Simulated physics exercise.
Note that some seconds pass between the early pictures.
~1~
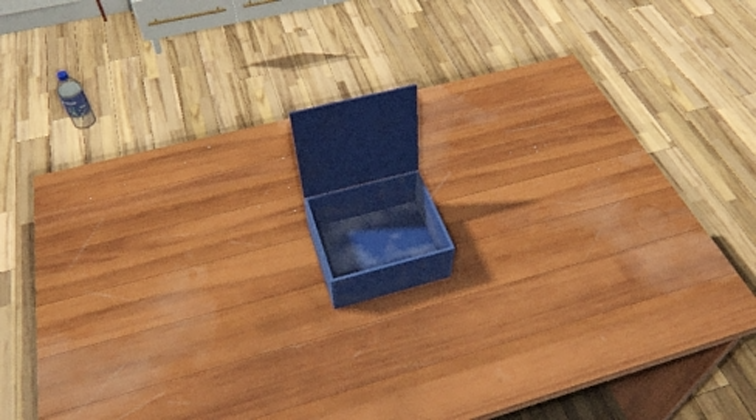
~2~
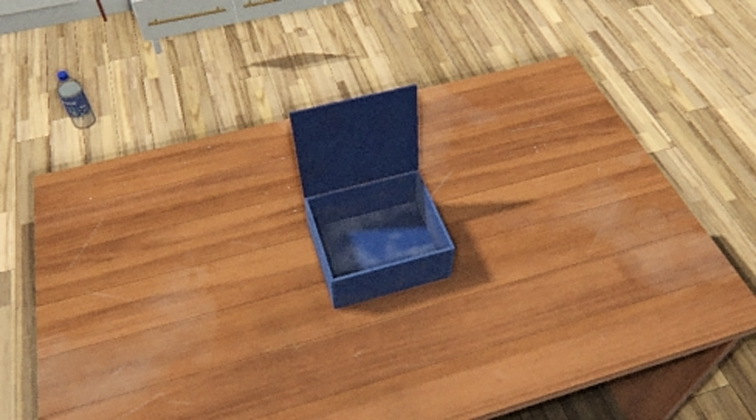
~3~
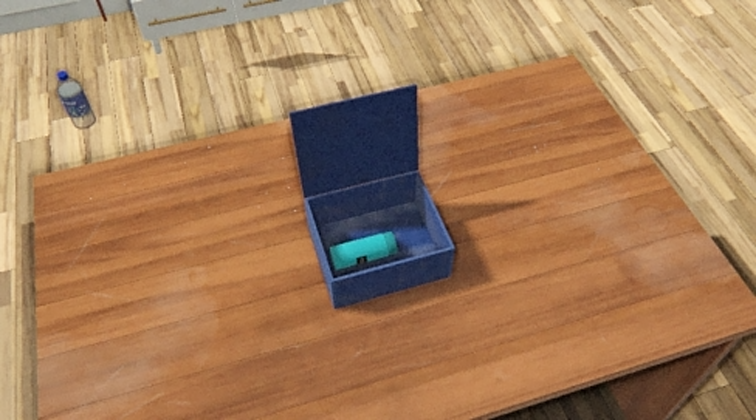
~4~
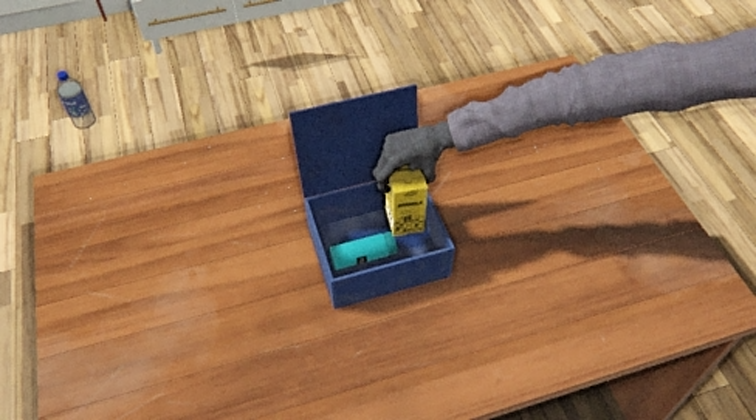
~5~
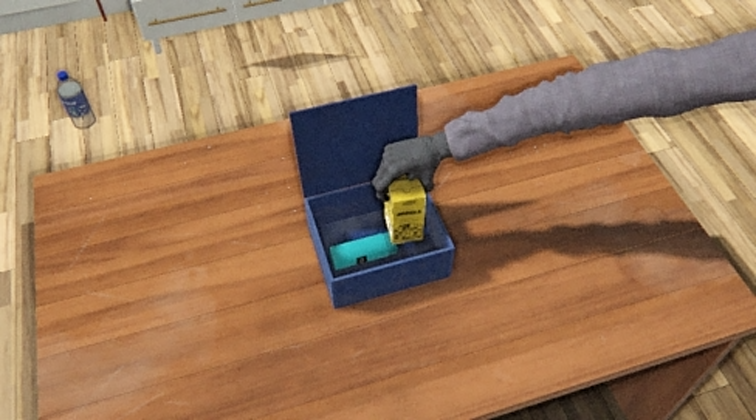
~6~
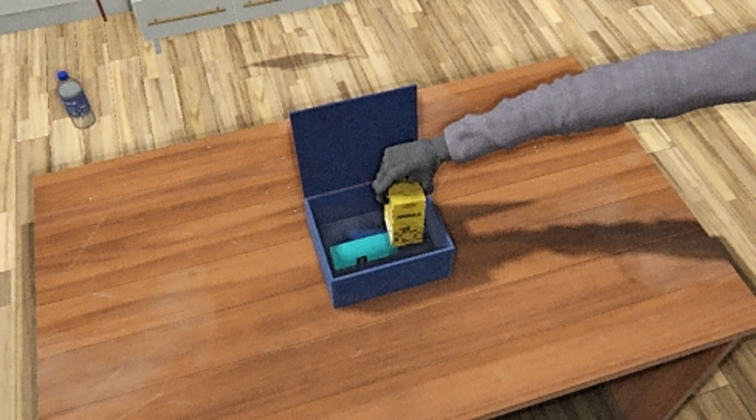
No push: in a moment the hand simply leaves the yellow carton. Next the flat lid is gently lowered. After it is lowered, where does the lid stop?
The lid stays lifted.
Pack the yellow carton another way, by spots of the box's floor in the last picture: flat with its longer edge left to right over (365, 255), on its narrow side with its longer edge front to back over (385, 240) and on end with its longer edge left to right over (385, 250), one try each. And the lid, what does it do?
So: First shut tight, second open, third open.
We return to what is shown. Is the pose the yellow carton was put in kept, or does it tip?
Once everything settles, the yellow carton ends up at a slant.
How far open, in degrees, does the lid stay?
It comes to about 35°.
Then, 0.70 s on from there, yellow carton turned 44° from how it was put near (405, 205); turquoise shaker shifted a little.
Then, 1.40 s on from there, lid 72° above the rim; yellow carton turned 39° from how it was put near (409, 208); turquoise shaker shifted about its own width.
Then, 1.70 s on from there, lid 47° above the rim; yellow carton turned 36° from how it was put near (412, 218); turquoise shaker shifted about its own width.
In the end, lid 37° above the rim; toppled in the box, yellow carton; moved from the start, turquoise shaker. At the end, from the last picture's camera, yellow carton near (415, 225).
